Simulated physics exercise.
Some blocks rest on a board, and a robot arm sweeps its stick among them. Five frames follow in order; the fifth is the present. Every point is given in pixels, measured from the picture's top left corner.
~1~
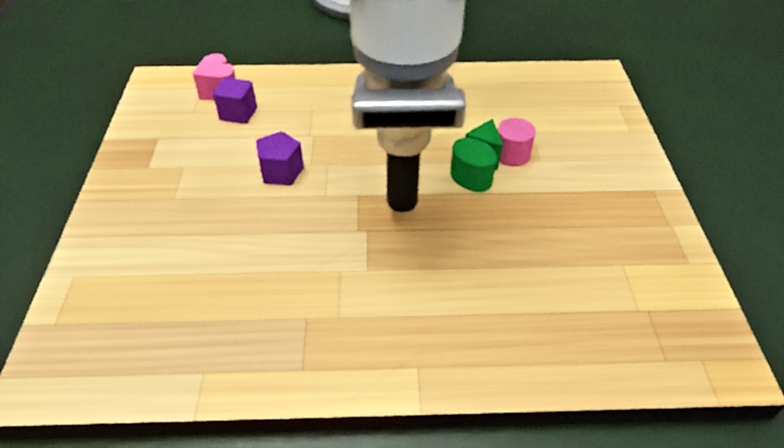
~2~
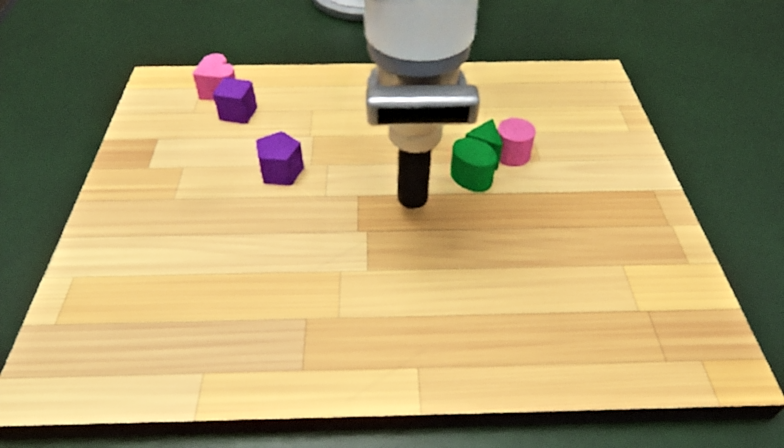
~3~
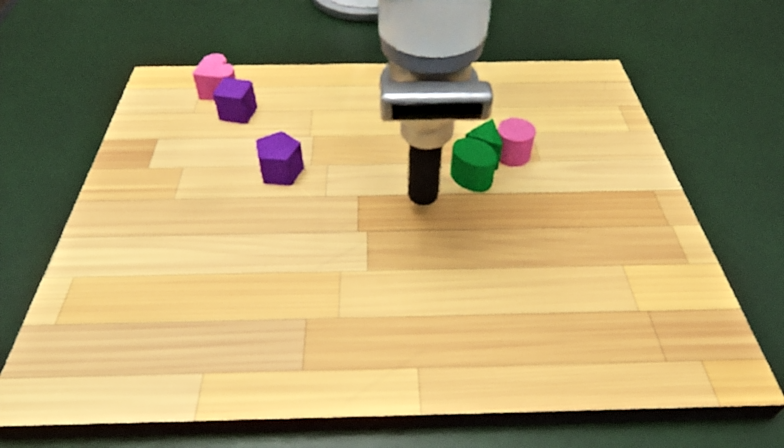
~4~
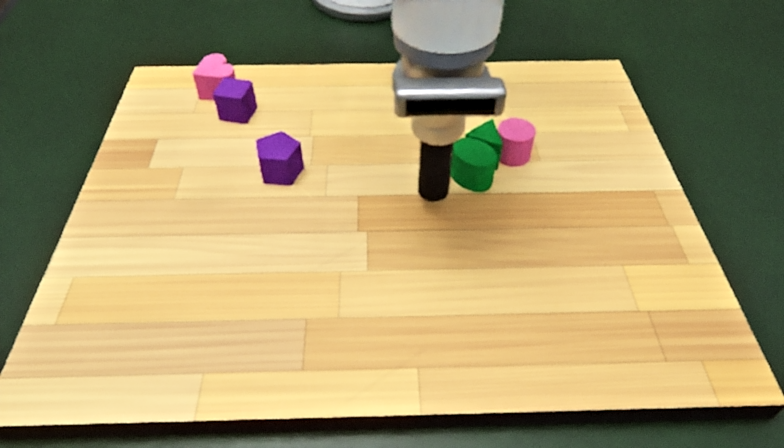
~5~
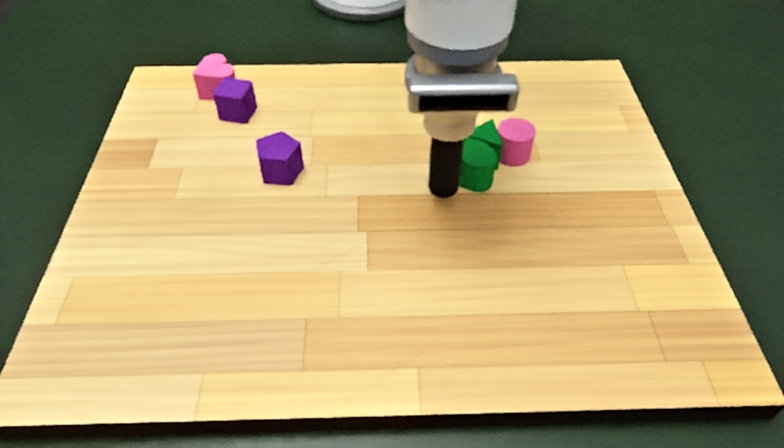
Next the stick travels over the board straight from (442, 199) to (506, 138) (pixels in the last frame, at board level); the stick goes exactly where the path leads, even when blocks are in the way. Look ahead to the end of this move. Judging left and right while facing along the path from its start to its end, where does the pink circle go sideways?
Right side.
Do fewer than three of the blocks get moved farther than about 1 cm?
It seems not.
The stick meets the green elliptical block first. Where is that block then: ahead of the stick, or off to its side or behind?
The stick should keep driving it forward.
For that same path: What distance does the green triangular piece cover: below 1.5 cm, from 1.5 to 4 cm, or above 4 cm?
Once the path is done, the green triangular piece lies more than 4 cm from its present place.
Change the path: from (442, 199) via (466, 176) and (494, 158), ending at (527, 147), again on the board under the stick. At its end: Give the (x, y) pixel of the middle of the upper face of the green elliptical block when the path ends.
Answer: (526, 101).
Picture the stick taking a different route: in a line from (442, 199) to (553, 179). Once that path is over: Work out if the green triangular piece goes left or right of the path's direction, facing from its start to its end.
The shift is leftward.
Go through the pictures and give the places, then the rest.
The first picture shows stick's lower end at (402, 203); green elliptical block at (475, 151); green triangular piece at (487, 132); pink circle at (517, 129).
The second picture shows stick at (413, 199); blocks still.
The third picture shows stick at (423, 196); blocks still.
The fourth picture shows stick at (433, 192); blocks still.
The fifth picture shows stick at (443, 189); green elliptical block at (475, 151); green triangular piece at (487, 132); pink circle at (517, 129).
The first path, step by step. One third of the way, stick at (466, 167); green elliptical block at (486, 134), turned 15° anticlockwise; green triangular piece at (492, 115); pink circle at (525, 125).
Two thirds of the way, stick at (488, 146); green elliptical block at (505, 114), turned 25° anticlockwise; green triangular piece at (502, 96), turned 20° anticlockwise; pink circle at (546, 115).
At the end, stick at (508, 128); green elliptical block at (520, 95), turned 40° anticlockwise; green triangular piece at (508, 78), turned 35° anticlockwise; pink circle at (555, 112).
